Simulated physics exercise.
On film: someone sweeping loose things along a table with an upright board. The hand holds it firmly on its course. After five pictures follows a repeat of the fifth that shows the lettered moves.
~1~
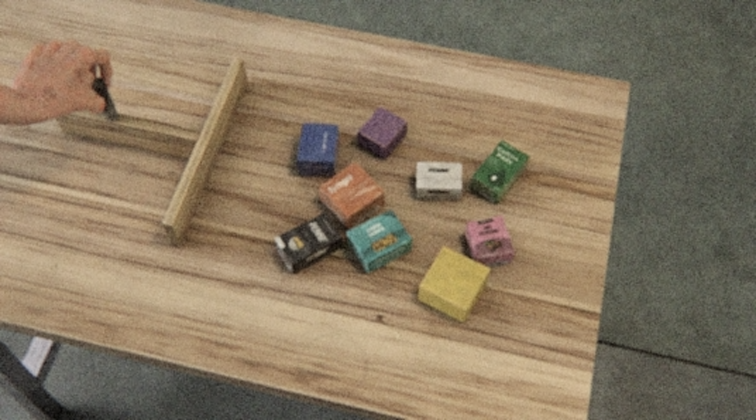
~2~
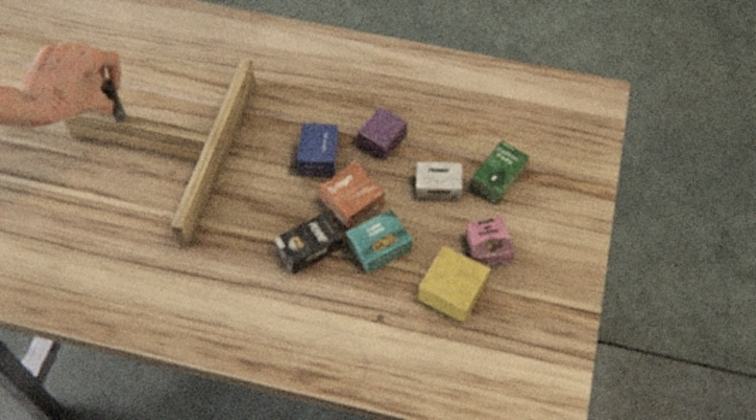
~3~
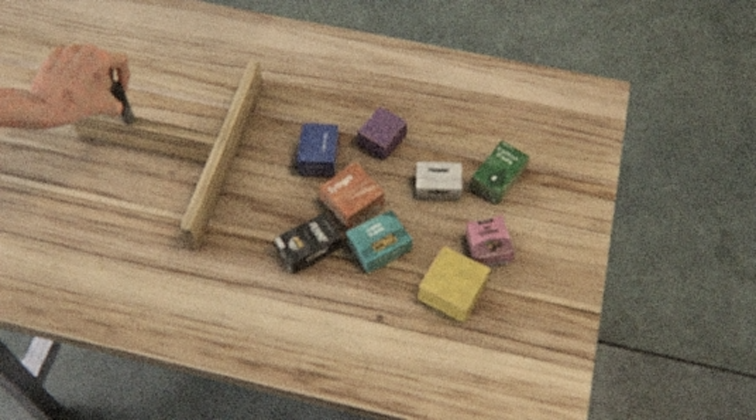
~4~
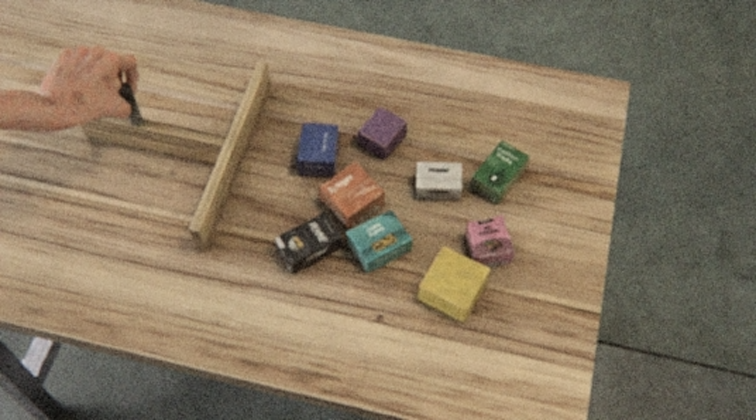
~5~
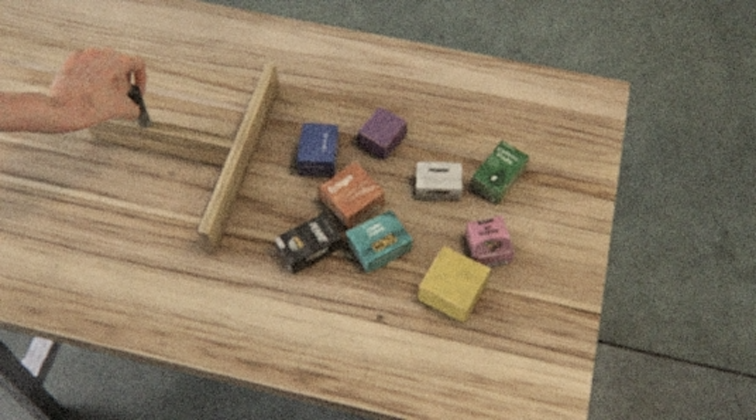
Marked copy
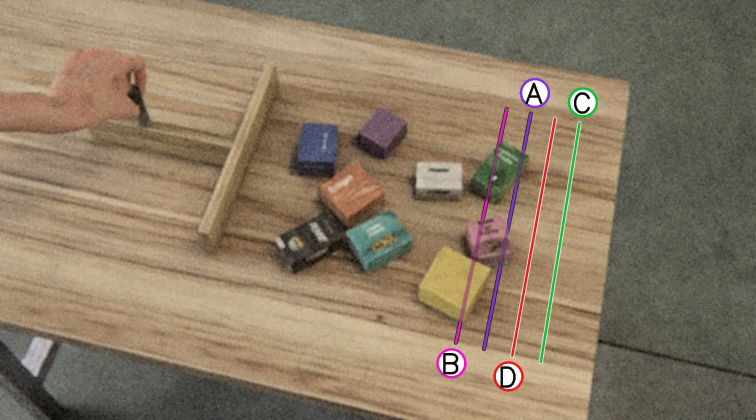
A hand slides an upright wooden board rightward across a table toward several small colored boxes.
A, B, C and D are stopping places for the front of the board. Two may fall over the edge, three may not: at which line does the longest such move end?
No third one falls up to D.
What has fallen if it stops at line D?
It is the pink box.
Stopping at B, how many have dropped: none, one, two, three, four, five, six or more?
By then, none.
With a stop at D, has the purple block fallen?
No.
On the copy, A at (509, 222); B at (483, 217); C at (562, 233); D at (535, 228).
On D. First, board (343, 165); purple block (392, 129); black packet (361, 251).
Then, board (450, 187); pink box (550, 247); green box (551, 165).
Finally, board (536, 205); pink box over the edge; green box (613, 162); one fallen.
By contrast, A is within the limit but short; B is within the limit but short; C drops five.
